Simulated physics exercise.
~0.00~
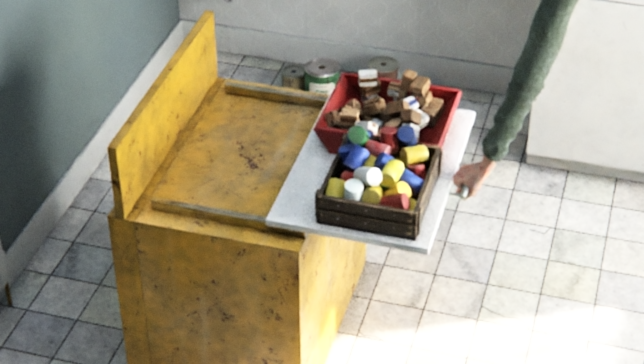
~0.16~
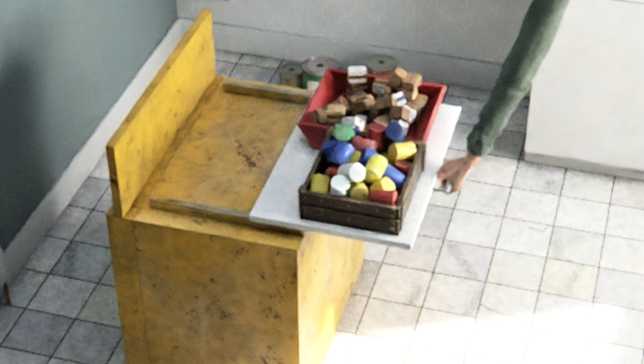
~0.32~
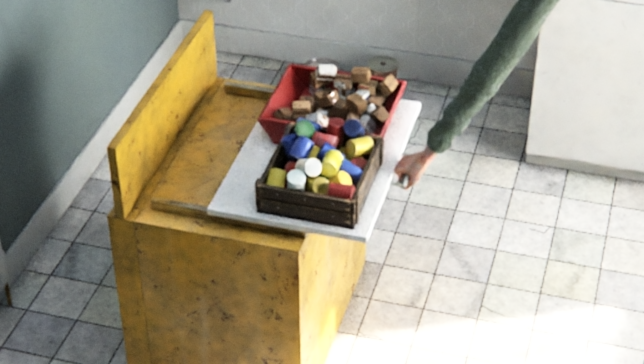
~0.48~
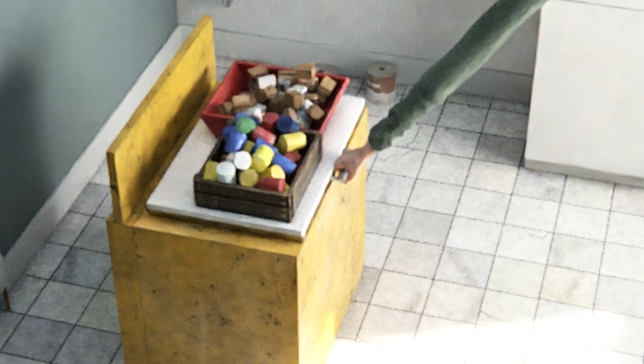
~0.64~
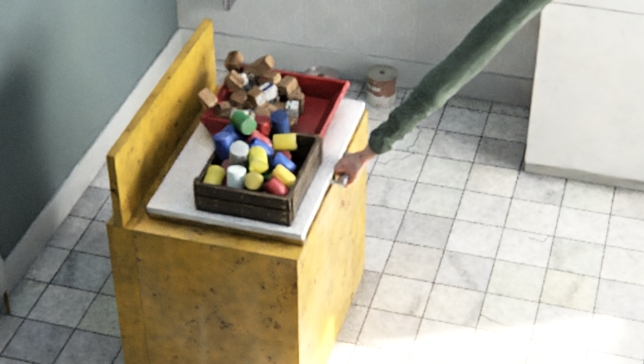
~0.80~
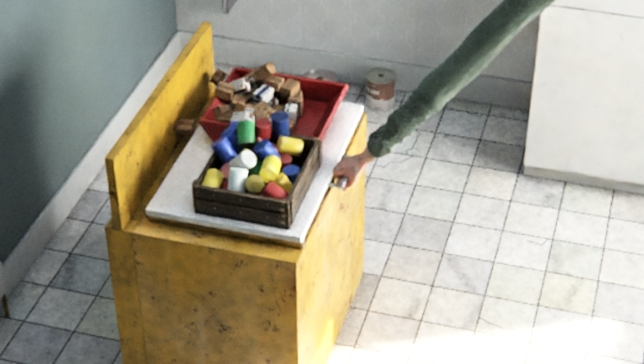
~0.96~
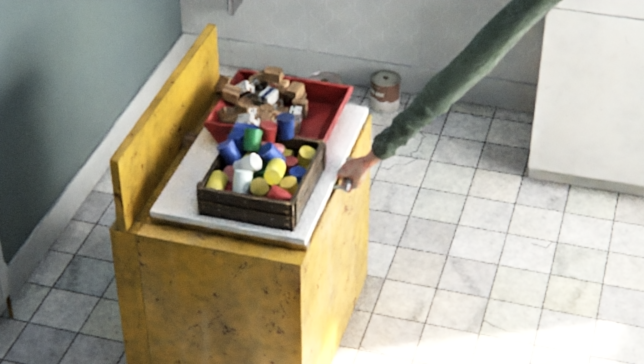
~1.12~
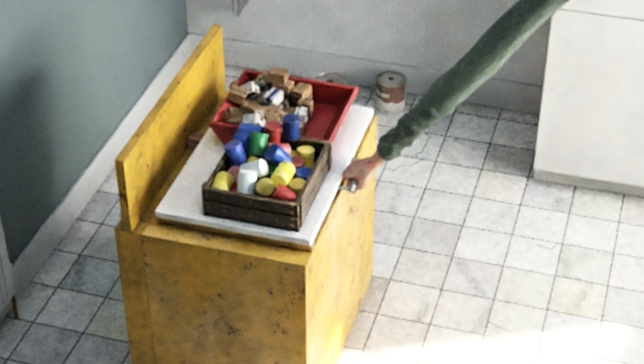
In a tiled room, an arm pushes a shelf left and stops, jolting the boxes' contents leftward.
